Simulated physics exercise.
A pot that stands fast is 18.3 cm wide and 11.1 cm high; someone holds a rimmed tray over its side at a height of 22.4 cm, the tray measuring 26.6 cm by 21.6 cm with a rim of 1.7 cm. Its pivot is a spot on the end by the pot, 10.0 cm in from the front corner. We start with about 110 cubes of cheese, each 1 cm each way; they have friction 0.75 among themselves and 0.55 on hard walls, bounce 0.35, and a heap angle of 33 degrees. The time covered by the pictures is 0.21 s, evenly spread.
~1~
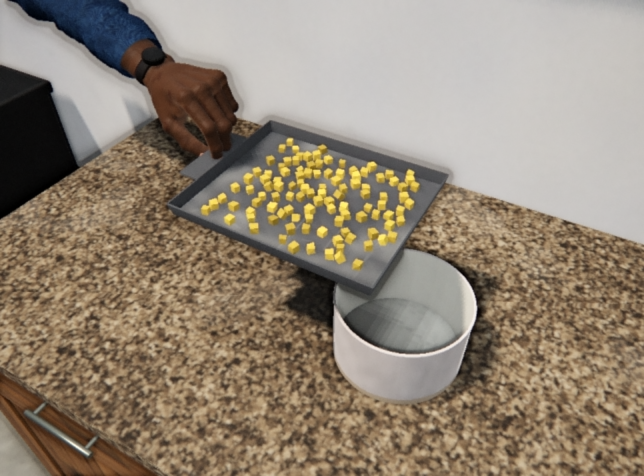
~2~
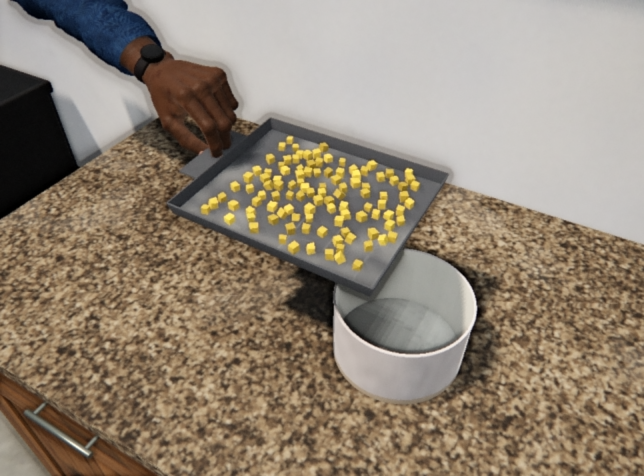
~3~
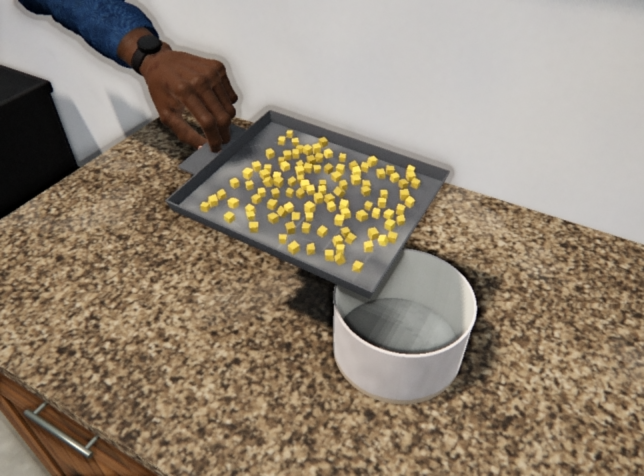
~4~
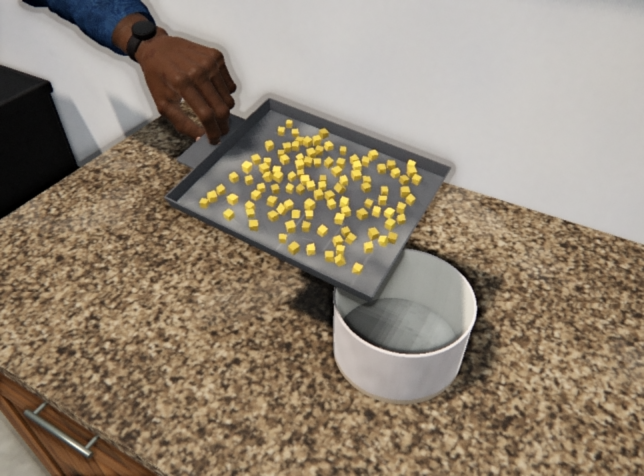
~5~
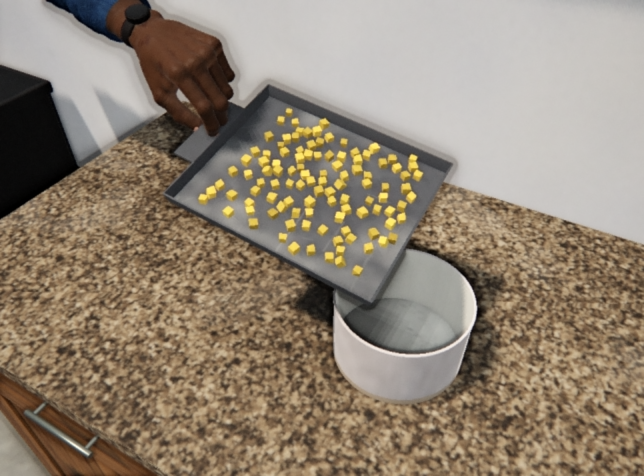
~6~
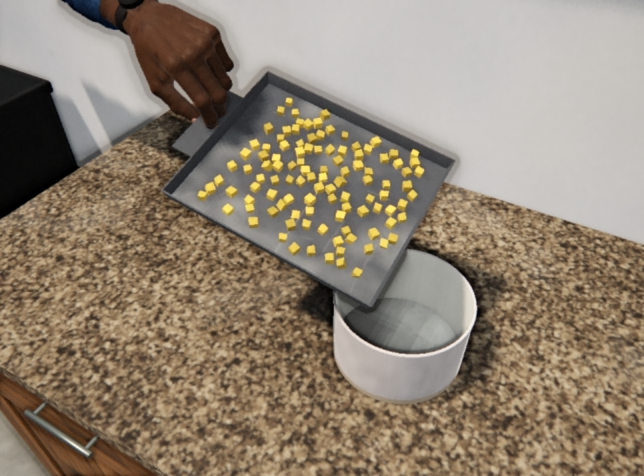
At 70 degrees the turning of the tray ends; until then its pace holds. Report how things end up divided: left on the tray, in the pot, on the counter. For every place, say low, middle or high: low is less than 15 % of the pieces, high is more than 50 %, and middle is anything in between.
Here is the split: Left on the tray: Middle; pot: Low; counter: High.
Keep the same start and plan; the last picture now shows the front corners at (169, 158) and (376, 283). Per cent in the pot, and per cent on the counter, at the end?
Pot 20, counter 35.
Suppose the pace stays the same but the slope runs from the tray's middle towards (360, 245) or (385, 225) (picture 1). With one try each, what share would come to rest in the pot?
Roughly 15 % for the first direction, roughly 30 % for the second.
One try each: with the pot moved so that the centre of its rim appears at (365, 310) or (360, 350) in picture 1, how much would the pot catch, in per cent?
In order, about 50 and about 70 per cent.
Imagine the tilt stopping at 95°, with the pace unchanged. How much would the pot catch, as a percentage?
That comes out at some 25 per cent.
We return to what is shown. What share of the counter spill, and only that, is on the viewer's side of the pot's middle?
Roughly 100 per cent.
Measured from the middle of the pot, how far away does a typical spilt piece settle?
Some 20 cm, give or take.
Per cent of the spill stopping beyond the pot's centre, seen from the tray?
About 70 per cent.
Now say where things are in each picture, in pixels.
The first picture shows tray tilt 0 degrees, front corners at (171, 203) and (371, 284); middle of the pieces at (322, 194); pot at (404, 297).
The second picture shows tray tilt 1 degrees, front corners at (171, 202) and (371, 285); middle of the pieces at (322, 193).
The third picture shows tray tilt 4 degrees, front corners at (170, 200) and (371, 288), lowest corner right front; middle of the pieces at (322, 191).
The fourth picture shows tray tilt 8 degrees, front corners at (169, 196) and (371, 293), lowest corner right front; middle of the pieces at (322, 187).
The fifth picture shows tray tilt 14 degrees, front corners at (168, 193) and (370, 298), lowest corner right front; middle of the pieces at (323, 182).
The sixth picture shows tray tilt 19 degrees, front corners at (166, 189) and (370, 302), lowest corner right front; middle of the pieces at (323, 178); pot at (404, 297).
Then, 0.21 s after the last picture, tilt 45 degrees; the tray holds 100 %, the pot 0 %.
Then, 0.35 s after the last picture, tilt 63 degrees; the tray holds 100 %, the pot 0 %.
Then, 0.62 s after the last picture, tilt 70 degrees; the tray holds 35 %, the pot 5 %.
In the end, tray 30 %, pot 5 %, counter 65 %.
